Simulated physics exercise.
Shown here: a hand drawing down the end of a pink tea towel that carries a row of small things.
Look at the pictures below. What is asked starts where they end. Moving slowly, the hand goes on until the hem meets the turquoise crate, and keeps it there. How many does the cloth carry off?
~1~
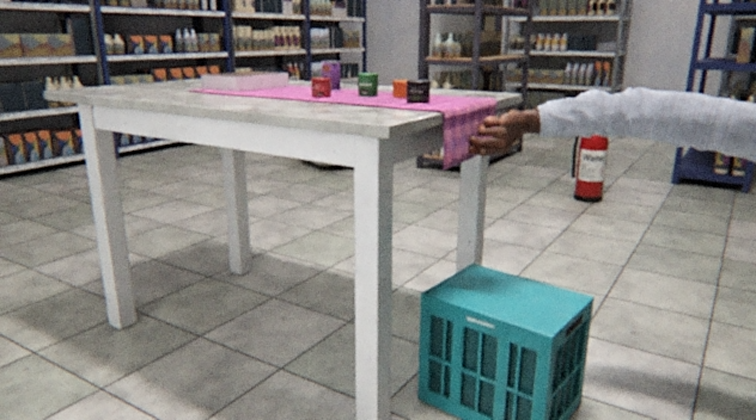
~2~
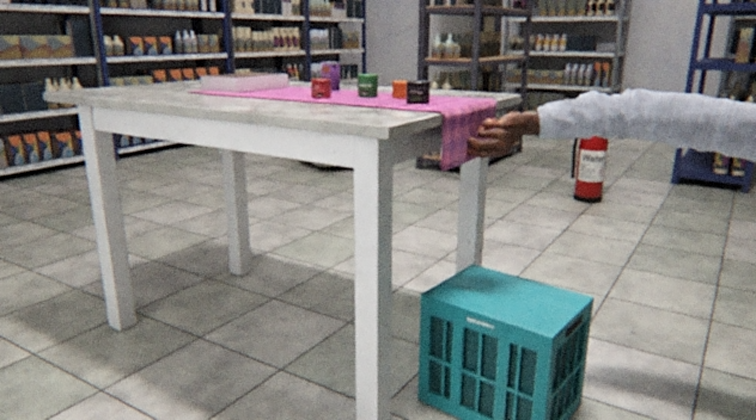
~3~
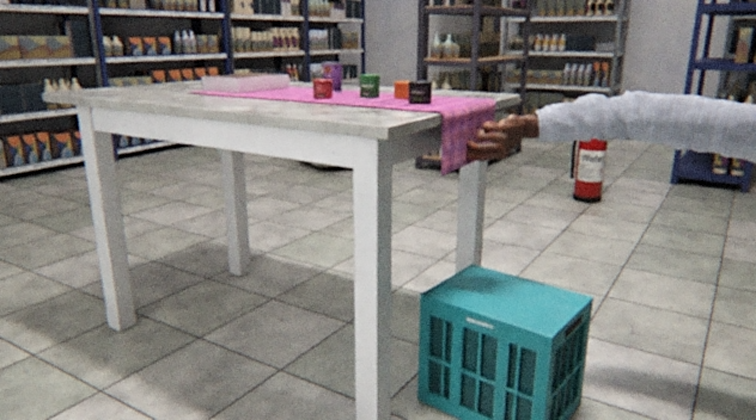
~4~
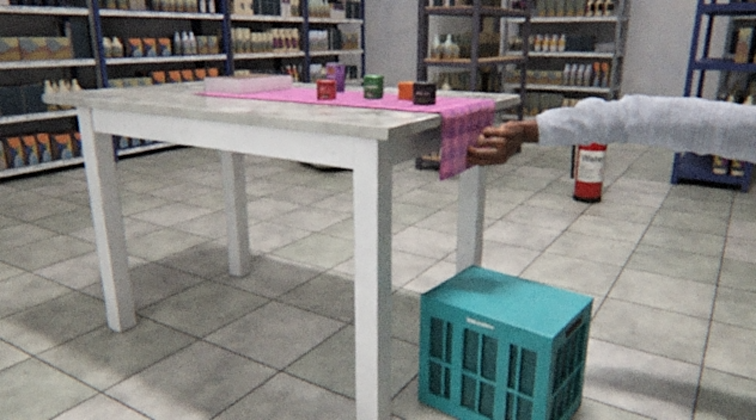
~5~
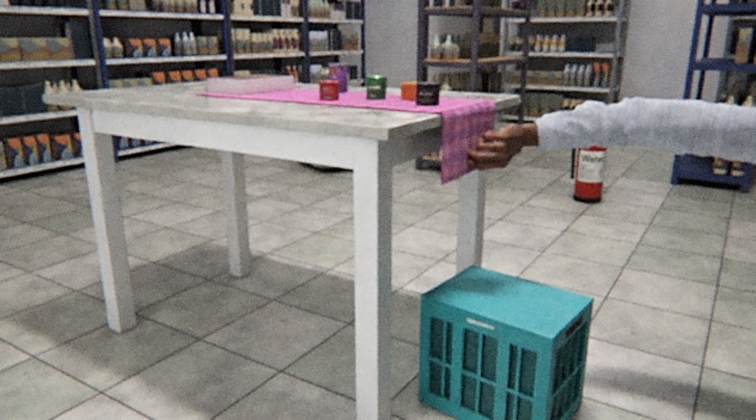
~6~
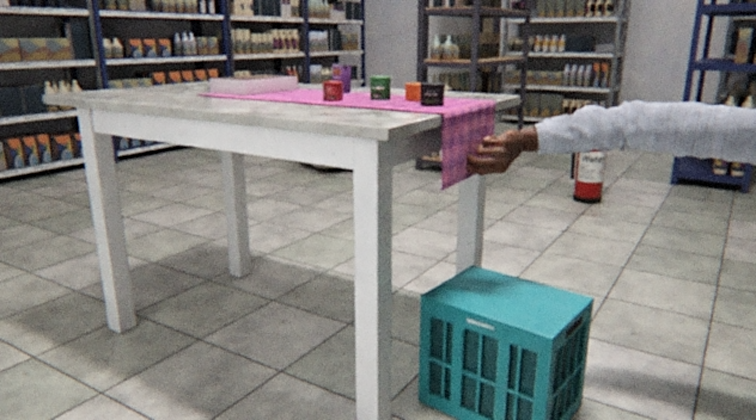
I expect three of them not to stay on top.
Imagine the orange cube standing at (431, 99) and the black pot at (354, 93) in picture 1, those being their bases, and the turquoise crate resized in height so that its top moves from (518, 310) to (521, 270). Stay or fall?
In the end the orange cube is no longer on top and the black pot is still on top.
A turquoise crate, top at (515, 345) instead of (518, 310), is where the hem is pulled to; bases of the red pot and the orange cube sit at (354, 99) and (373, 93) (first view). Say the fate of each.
Observed: Red pot departs; orange cube departs.
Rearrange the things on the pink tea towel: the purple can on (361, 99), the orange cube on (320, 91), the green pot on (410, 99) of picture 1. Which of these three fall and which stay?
The purple can is off the top, the orange cube is still on top and the green pot is off the top.
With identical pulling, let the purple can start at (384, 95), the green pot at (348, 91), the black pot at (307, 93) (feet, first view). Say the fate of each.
Purple can gone, green pot stays, black pot stays.
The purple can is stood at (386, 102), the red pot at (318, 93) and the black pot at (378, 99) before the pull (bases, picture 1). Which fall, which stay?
Short version: Purple can drops, red pot stays, black pot drops.
Early on, hem near (468, 206); all still up.
Midway, hem near (468, 248); black pot and orange cube gone.
Near the end, hem on the crate; black pot, orange cube and green pot gone.
Finally, hem on the crate; black pot, orange cube and green pot gone. It carries off three.
